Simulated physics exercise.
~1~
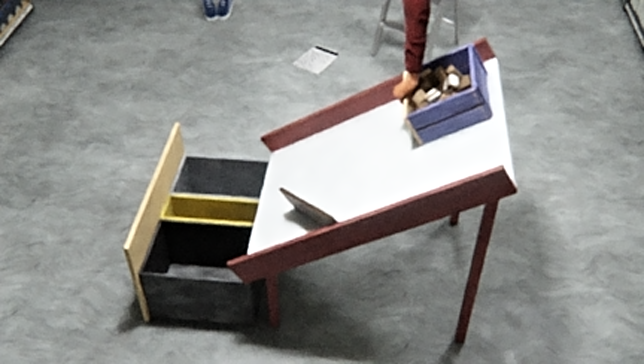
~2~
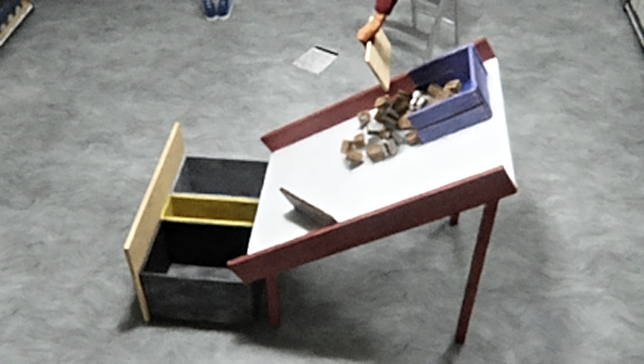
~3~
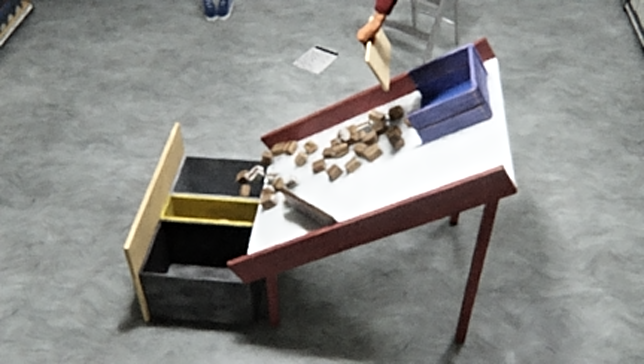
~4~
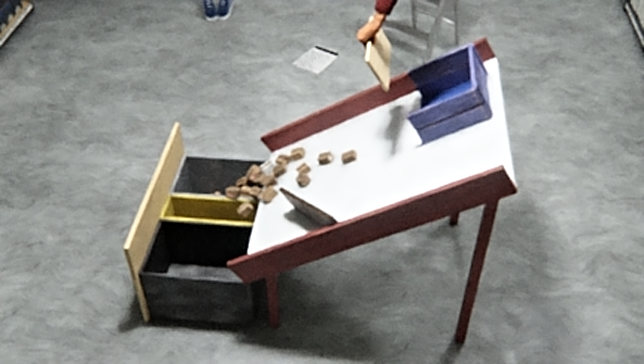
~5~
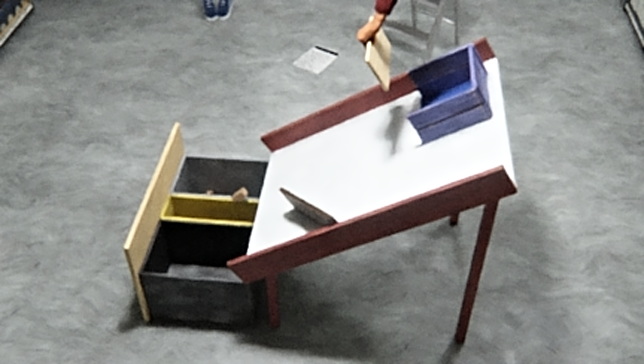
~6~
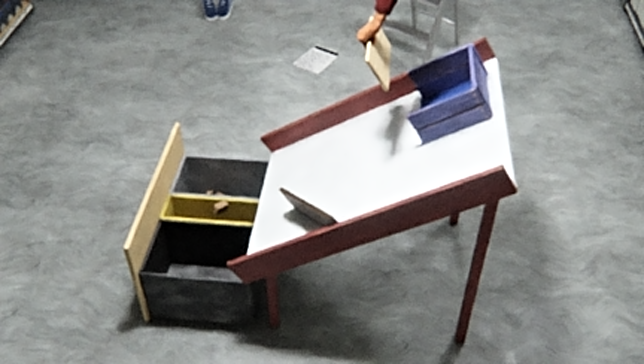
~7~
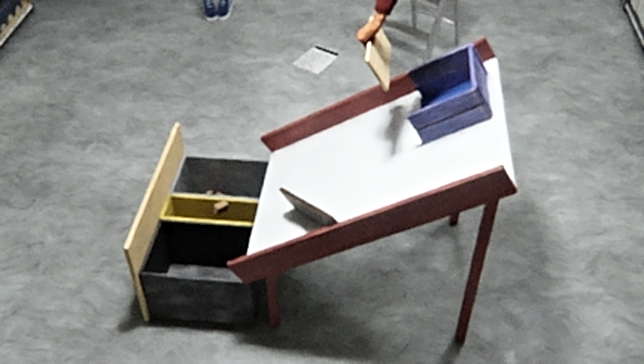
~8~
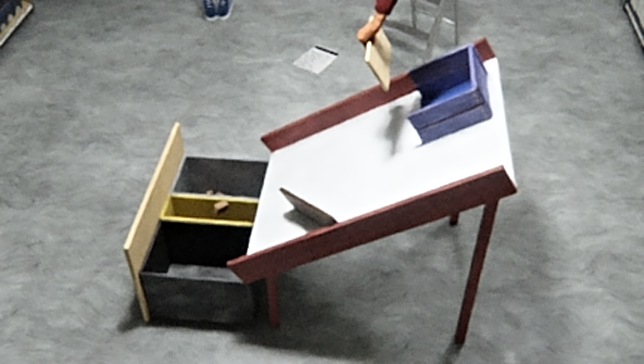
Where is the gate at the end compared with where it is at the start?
At the start the gate is down at the front of the blue pen, holding the pieces in. At the end it is higher and further left, held up in the air by a hand, clear of the pen.
